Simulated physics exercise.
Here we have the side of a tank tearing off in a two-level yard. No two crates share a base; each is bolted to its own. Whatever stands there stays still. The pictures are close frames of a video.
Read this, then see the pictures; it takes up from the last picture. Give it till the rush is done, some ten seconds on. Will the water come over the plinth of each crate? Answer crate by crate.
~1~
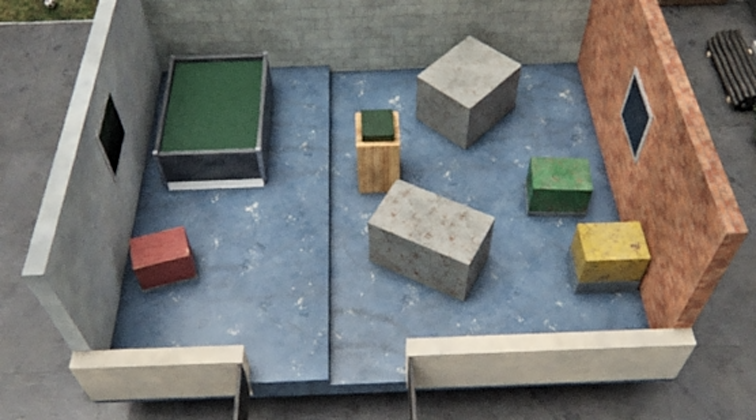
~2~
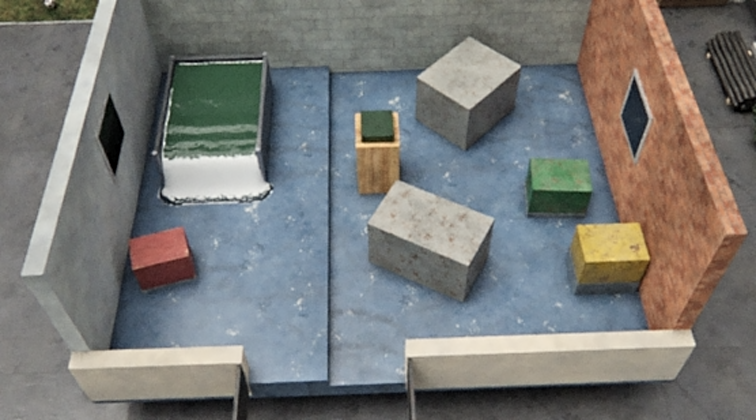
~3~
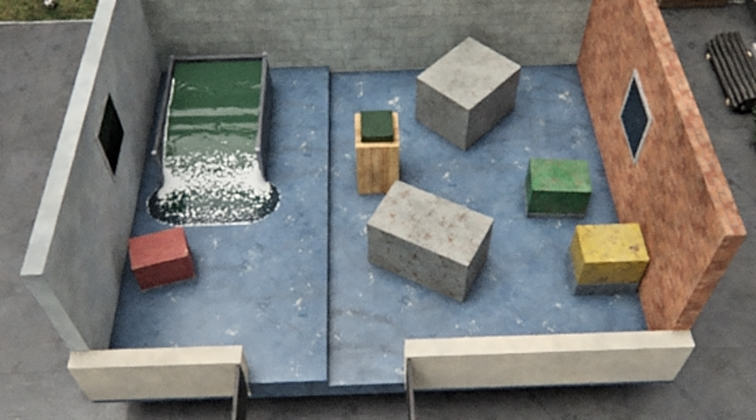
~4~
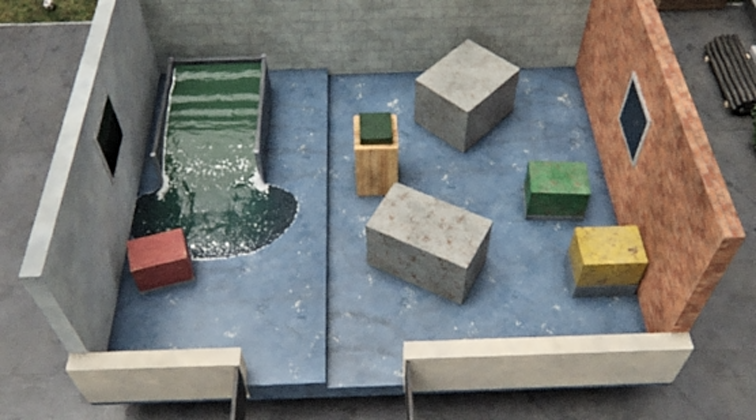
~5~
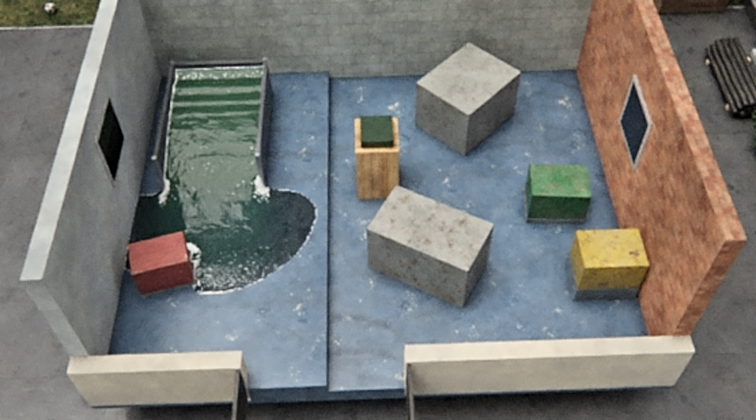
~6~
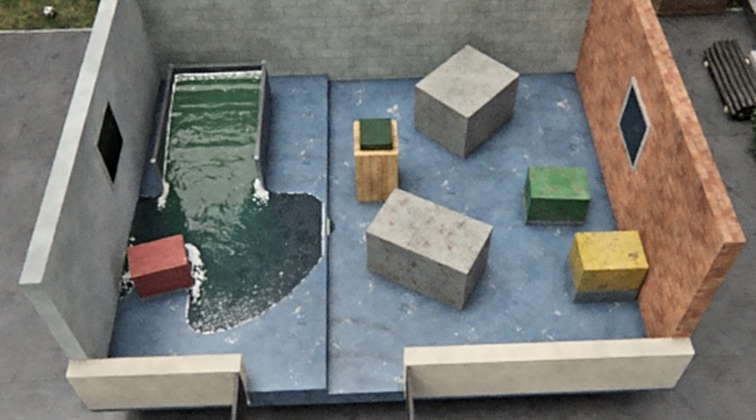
The red crate: Yes, water reaches it. The yellow crate: No, it stays dry. The green crate: No, it stays dry.
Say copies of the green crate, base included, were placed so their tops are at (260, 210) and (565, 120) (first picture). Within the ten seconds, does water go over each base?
Crate one is touched by the flood; crate two avoids the flood.
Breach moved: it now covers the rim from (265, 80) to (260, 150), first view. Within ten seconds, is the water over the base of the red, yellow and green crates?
Here's how it goes: The red crate is left untouched, the yellow crate is left untouched, and the green crate is swamped.
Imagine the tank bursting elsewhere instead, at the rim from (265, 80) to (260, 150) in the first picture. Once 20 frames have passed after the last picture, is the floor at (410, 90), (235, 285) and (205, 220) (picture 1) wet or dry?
In turn: Under water, no water, not flooded.
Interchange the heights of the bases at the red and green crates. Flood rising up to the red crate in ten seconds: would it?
Well, the red one is inundated then.
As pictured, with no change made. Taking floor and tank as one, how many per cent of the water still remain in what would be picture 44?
I reckon around 66 in a hundred.
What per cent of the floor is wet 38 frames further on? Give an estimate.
It should be close to 60 %.
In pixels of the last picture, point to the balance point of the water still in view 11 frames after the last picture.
I'd say near (212, 230).
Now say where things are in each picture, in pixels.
In the first frame, still water in the open tank at (214, 105).
In the second frame, the front is at (269, 187), out from the gap at (212, 172).
In the third frame, the front is at (271, 207), out from the gap at (213, 174).
In the fourth frame, the front is at (260, 245), out from the gap at (212, 178).
In the fifth frame, water pours out at (213, 181) and has run to (229, 286).
In the sixth frame, the front is at (221, 325), out from the gap at (212, 184).
A moment on, water covers 30 % of the floor; the red crate water round its plinth, the yellow crate not reached, the green crate not reached.
Next, water covers 35 % of the floor; the red crate water round its plinth, the yellow crate not reached, the green crate not reached.
Then, water covers 40 % of the floor; the red crate water round its plinth, the yellow crate not reached, the green crate not reached.
Later, water covers 60 % of the floor; the red crate water round its plinth, the yellow crate water round its plinth, the green crate water round its plinth.
In the end, water covers 80 % of the floor; the red crate was topped, the yellow crate stayed above the water, the green crate stayed above the water.
